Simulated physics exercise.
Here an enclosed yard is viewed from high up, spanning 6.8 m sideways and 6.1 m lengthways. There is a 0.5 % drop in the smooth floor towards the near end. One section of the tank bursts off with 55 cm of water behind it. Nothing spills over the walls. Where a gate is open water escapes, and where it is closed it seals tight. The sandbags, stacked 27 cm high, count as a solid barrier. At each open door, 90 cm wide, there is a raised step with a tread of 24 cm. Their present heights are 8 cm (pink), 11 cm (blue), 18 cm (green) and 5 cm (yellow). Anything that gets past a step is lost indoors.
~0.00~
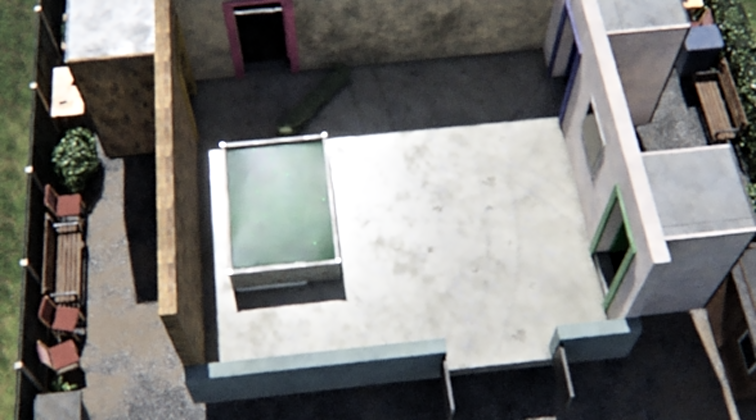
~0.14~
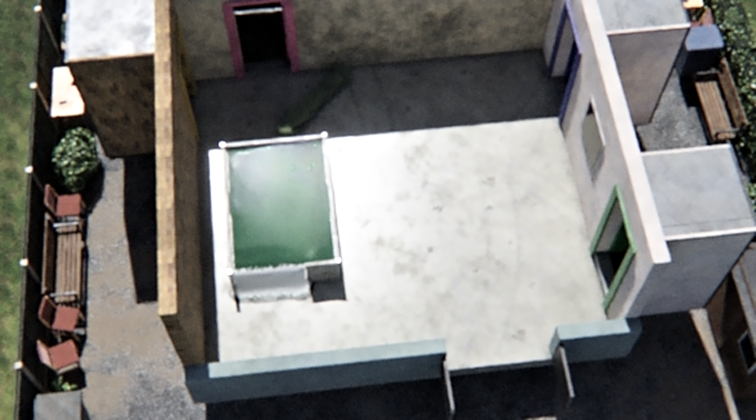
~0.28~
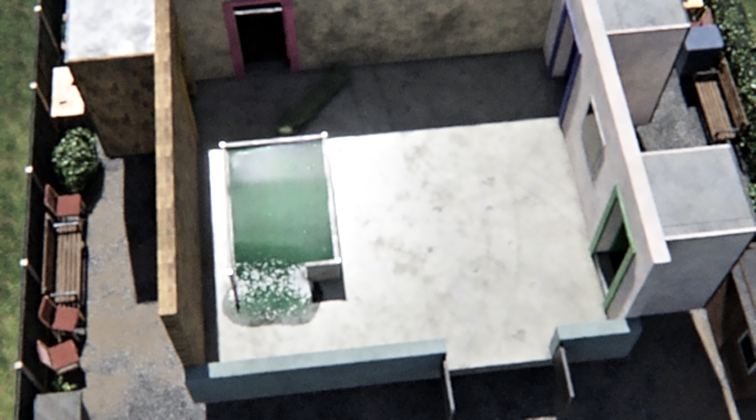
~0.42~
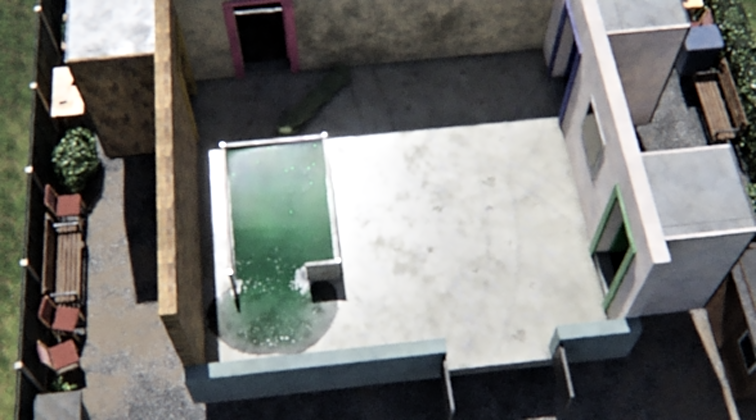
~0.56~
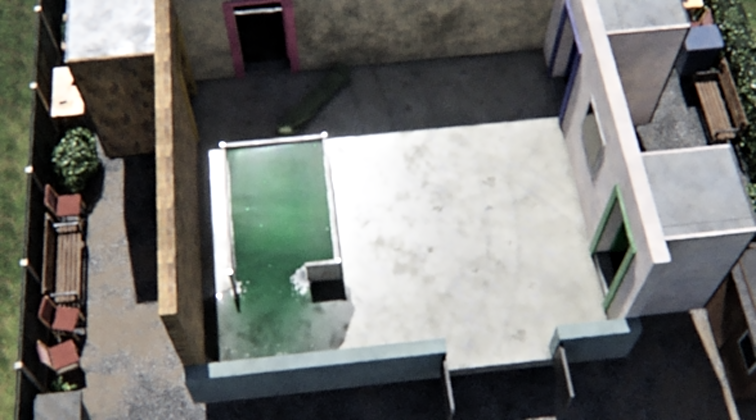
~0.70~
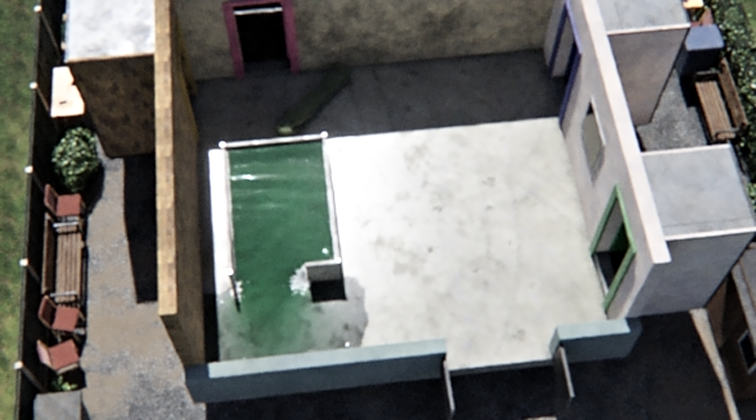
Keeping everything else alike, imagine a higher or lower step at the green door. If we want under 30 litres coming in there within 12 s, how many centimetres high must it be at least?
About 10 centimetres.
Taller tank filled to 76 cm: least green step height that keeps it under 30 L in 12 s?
Then around 16 centimetres.
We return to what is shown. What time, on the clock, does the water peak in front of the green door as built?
I'd guess close to 4.0 seconds.
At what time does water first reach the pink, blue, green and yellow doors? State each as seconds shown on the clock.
Pink at 4.5 s, blue at 5.0 s, green at 3.4 s and yellow at 3.6 s.
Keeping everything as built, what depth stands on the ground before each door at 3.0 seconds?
Pink door 0 cm, blue door 0 cm, green door 0 cm, yellow door 0 cm.
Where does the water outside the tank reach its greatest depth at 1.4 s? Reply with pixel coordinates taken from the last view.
Around (207, 382).
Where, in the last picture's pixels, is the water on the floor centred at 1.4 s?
The water is centred near (278, 260).
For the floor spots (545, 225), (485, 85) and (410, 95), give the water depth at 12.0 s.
Depth: About 5, 6, 5 cm.
After 1.4 s water covers 10 % of the floor, deepest (48 cm) near (207, 382); it has not reached the green door.
After 3.0 s water covers 35 % of the floor, deepest (34 cm) near (218, 381); it has not reached the green door.
After 12.0 s water covers 90 % of the floor, deepest (12 cm) near (286, 150); 7 cm at the green door, 0 litres in over its 18 cm step.
At the green door as built, the water arrived by 3.4 s and peaked near 18 cm at 4.0 s.
With a step of 8.5 cm, 51 litres would have come in within the 12 s; with 11.5 cm, 16 litres. So under 30 litres takes about 10 cm.
